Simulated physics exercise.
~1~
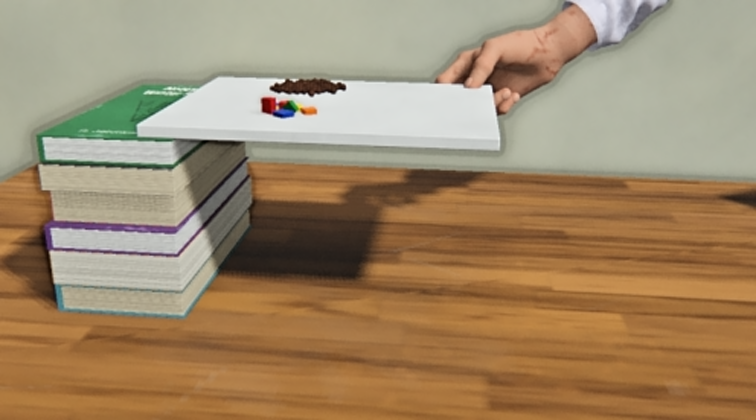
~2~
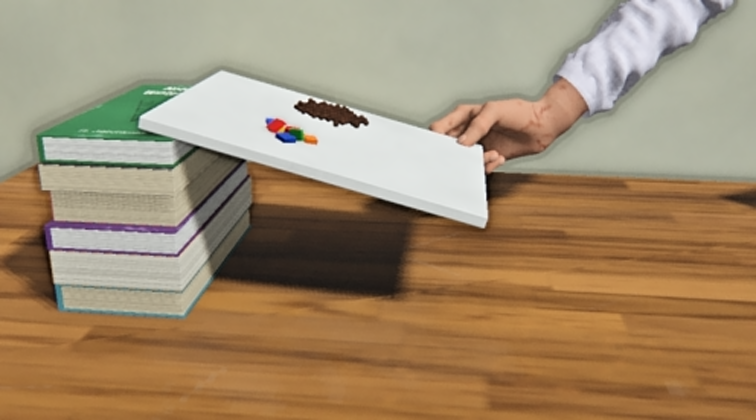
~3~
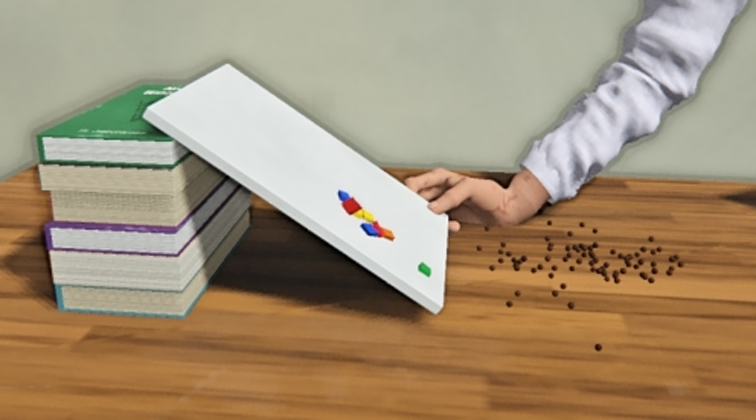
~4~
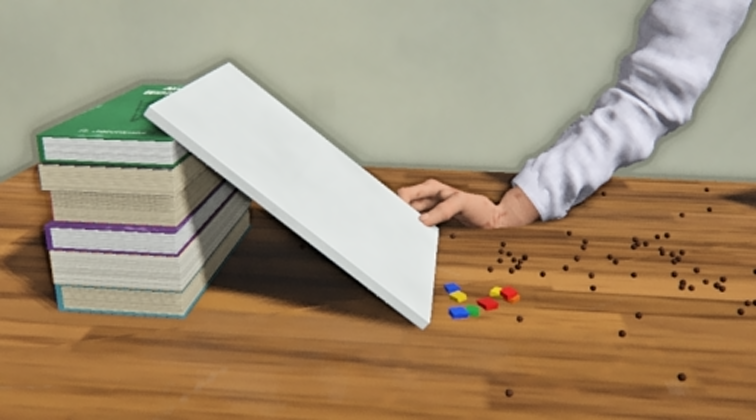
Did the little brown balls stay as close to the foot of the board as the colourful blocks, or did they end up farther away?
The brown balls ended up farther away, scattered across the table to the right, while the colourful blocks came to lie close to the foot of the board.
